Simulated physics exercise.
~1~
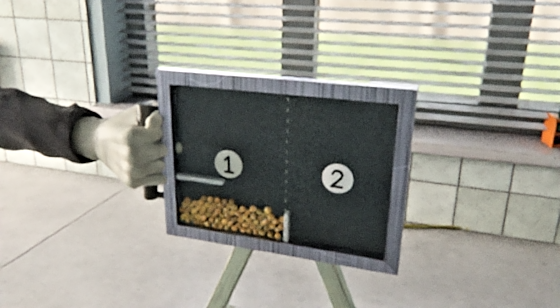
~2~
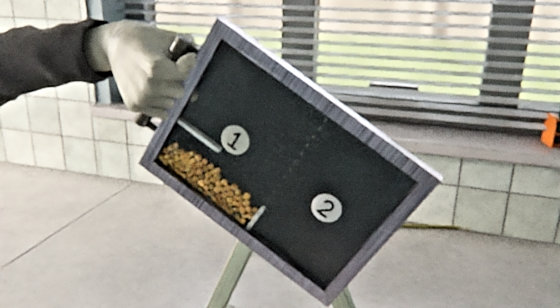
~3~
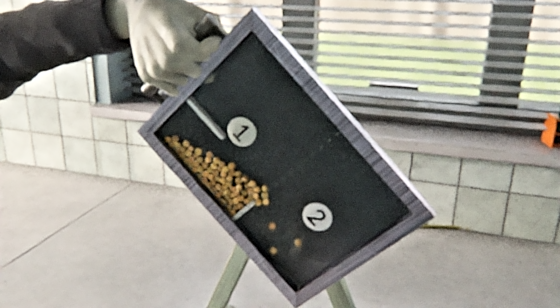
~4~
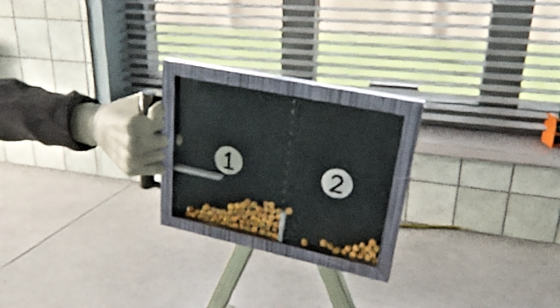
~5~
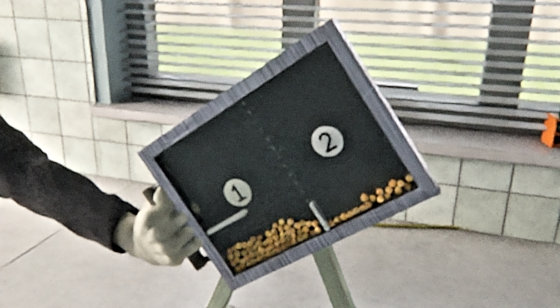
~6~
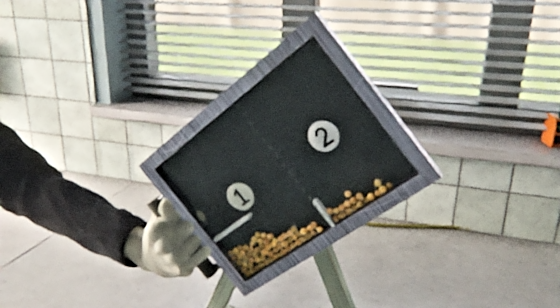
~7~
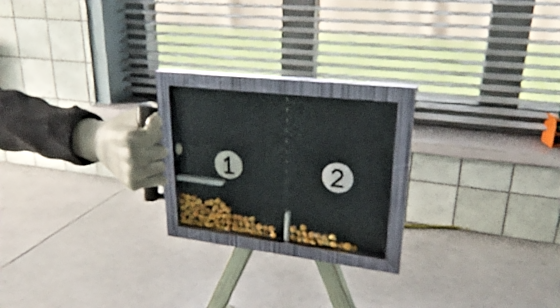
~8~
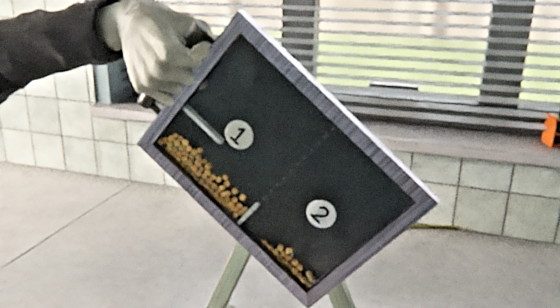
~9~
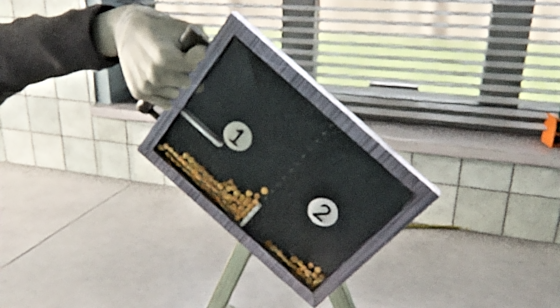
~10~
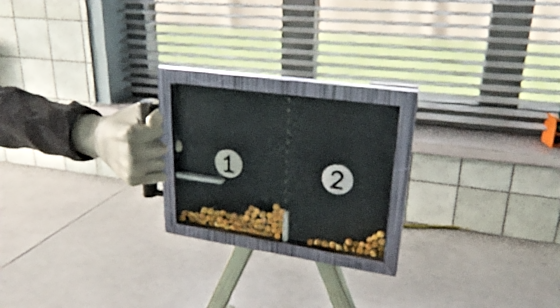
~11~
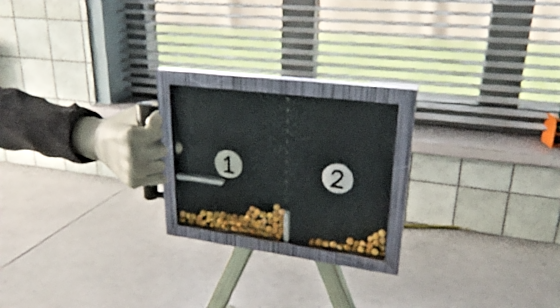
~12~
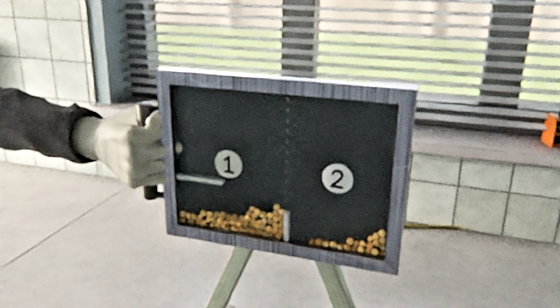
A gloved hand in a dark sleeve grips the left side of a grey-framed, black-backed case on a stand, seen from the front in a tiled room with a blinded window behind. Small golden-tan beads lie heaped in the left section, beside a short divider. The hand tips the case steeply clockwise, and some beads spill over into the right section. It swings back through level to a steep counterclockwise tilt, then clockwise again, the beads sliding along. Finally the case returns to level and rests, most beads on the left, a smaller pile at the far right.
